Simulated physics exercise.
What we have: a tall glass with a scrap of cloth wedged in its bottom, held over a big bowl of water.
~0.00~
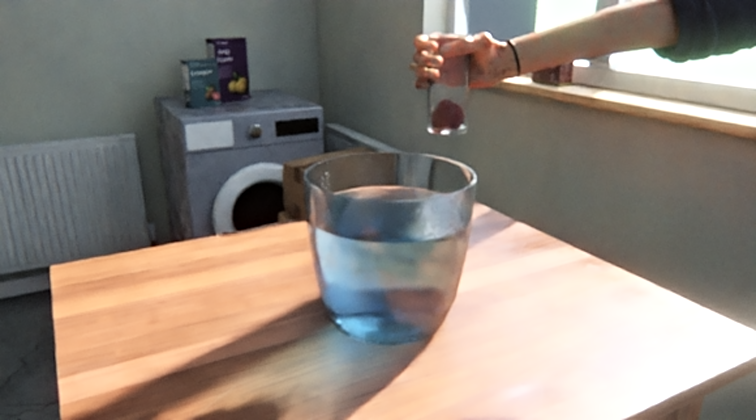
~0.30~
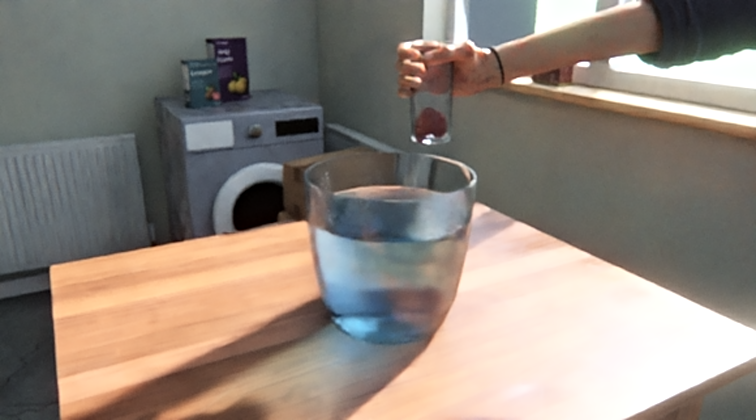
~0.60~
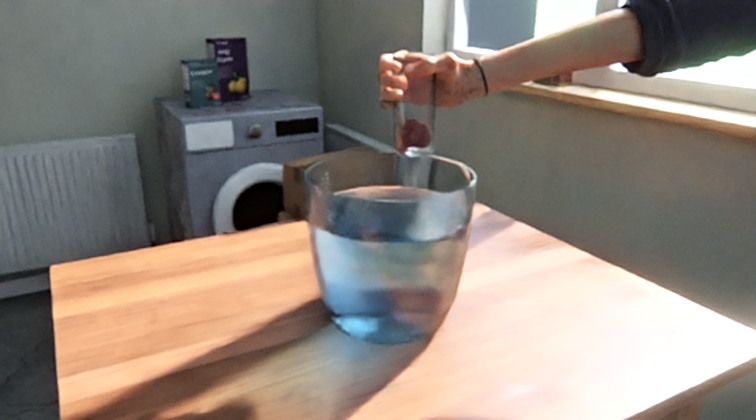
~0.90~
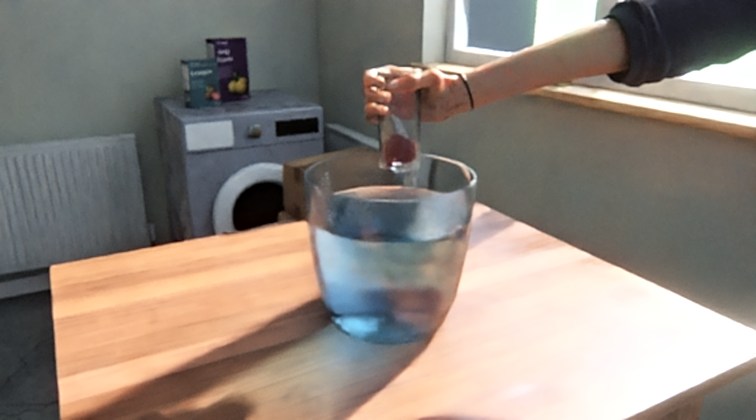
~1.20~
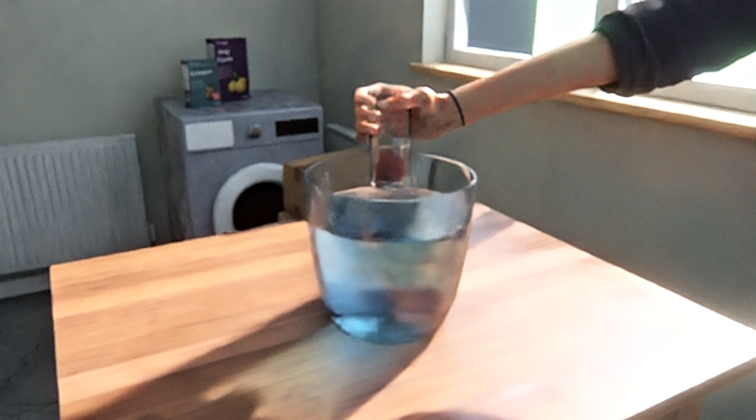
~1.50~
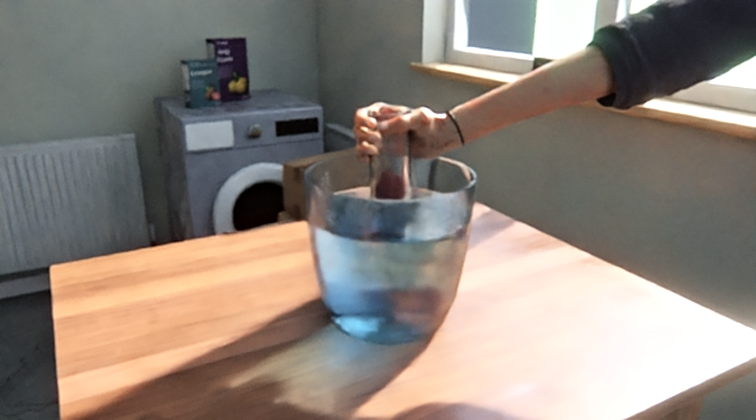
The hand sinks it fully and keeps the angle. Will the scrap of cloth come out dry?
The scrap of cloth gets soaked.
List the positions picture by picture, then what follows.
In the first picture, tall glass (449, 82) mouth up; above the big bowl.
In the second picture, tall glass (432, 90) mouth up; scrap of cloth (431, 126); coming down.
In the third picture, tall glass (414, 102) mouth up; lower.
In the fourth picture, tall glass (399, 117) mouth up; scrap of cloth (400, 153); lower still.
In the fifth picture, tall glass (390, 135) mouth up; close to the surface.
In the sixth picture, tall glass (390, 155) mouth up; scrap of cloth (391, 189); just over the surface.
After 2.0 s, the tall glass enters the water.
After 2.6 s, water pours in as the air escapes.
After 4.0 s, the tall glass is under, flooded, and the scrap of cloth is wet.
